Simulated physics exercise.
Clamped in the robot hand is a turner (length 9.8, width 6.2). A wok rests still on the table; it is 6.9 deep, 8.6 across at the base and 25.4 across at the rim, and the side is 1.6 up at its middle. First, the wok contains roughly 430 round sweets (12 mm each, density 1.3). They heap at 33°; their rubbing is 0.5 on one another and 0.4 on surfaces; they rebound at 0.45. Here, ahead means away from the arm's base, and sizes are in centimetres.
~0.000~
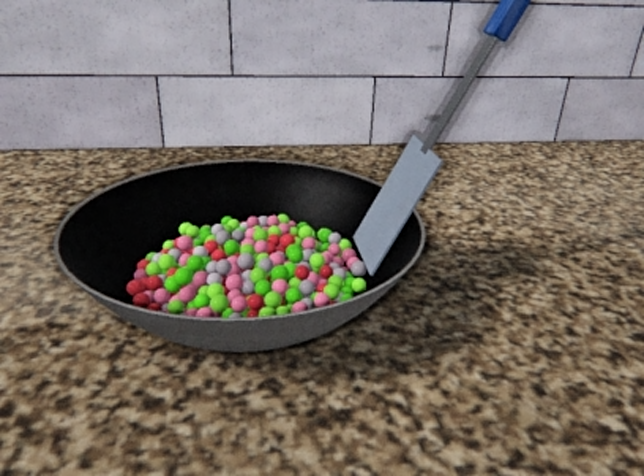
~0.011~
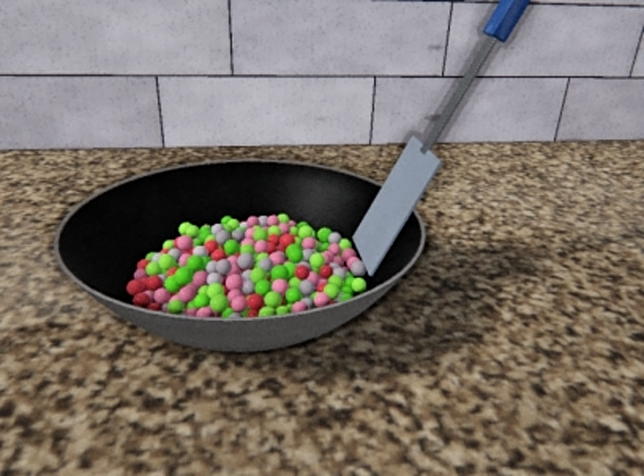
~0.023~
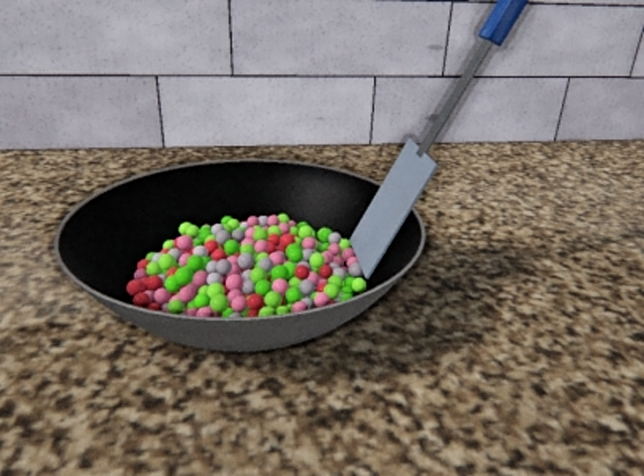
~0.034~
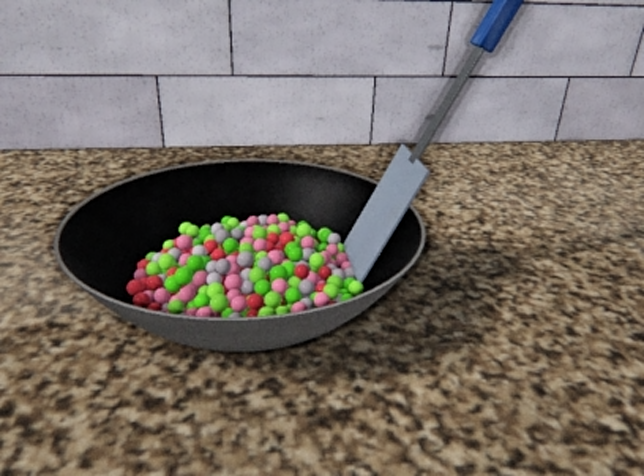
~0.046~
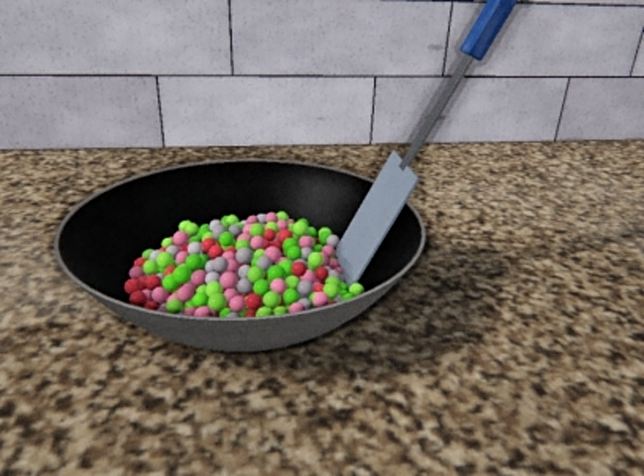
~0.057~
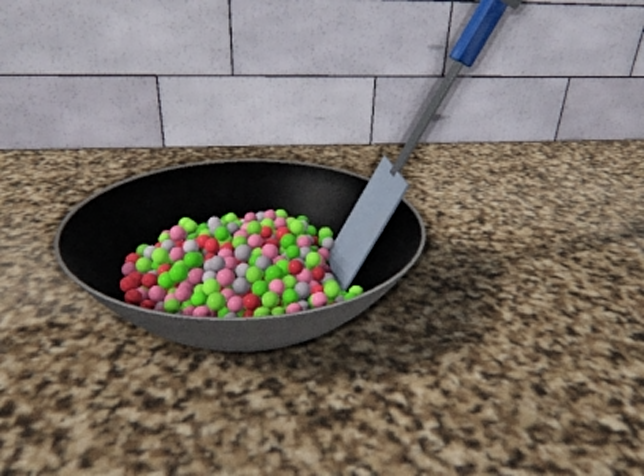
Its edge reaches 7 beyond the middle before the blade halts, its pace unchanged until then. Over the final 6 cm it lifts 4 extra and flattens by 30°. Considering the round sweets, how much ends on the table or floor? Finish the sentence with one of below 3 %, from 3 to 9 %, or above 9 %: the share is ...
The share is from 3 to 9 %.
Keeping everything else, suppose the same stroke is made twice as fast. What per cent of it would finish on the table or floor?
Approx. 25 per cent.
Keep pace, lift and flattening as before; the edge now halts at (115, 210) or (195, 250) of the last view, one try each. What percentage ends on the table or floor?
Around 20 per cent for the first try and 0 per cent for the second.
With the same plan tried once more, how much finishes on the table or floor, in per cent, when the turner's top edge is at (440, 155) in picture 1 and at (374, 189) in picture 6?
Around 25 per cent finishes on the table or floor.
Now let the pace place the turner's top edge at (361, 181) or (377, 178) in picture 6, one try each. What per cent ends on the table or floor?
Respectively, around 25 and 20 per cent.
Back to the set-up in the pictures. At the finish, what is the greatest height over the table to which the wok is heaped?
Height at the end: Around 7.5 cm.
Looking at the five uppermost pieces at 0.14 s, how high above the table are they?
I'd put it close to 5 cm.
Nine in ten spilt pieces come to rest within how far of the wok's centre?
25 cm.
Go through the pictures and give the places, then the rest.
In the first picture, turner top edge at (427, 147), sloping 64°; upper third of the load around (249, 257), from x 135 to 360, top at y 220; 431 in the wok.
In the second picture, turner top edge at (427, 148), sloping 64°; upper third of the load around (249, 257), from x 135 to 360, top at y 220.
In the third picture, turner top edge at (423, 151), sloping 64°; upper third of the load around (249, 257), from x 135 to 360, top at y 220.
In the fourth picture, turner top edge at (415, 157), sloping 64°; upper third of the load around (248, 258), from x 135 to 355, top at y 220.
In the fifth picture, turner top edge at (406, 164), sloping 64°; upper third of the load around (245, 255), from x 135 to 355, top at y 220.
In the sixth picture, turner top edge at (396, 170), sloping 64°; upper third of the load around (242, 254), from x 130 to 355, top at y 215; 431 in the wok.
By 0.14 s, sloping 64°, highest piece 5 above the table; 431 in the wok.
By 0.22 s, sloping 52°, highest piece 7 above the table; 431 in the wok.
By 0.47 s, sloping 34°, highest piece 9 above the table; 409 in the wok, 17 on the table or floor, 5 on the blade or in flight.
By 1.51 s, sloping 34°, highest piece 7 above the table; 408 in the wok, 23 on the table or floor.
Final count, 408 in the wok, 23 on the table or floor. That is 5 % on the table or floor.
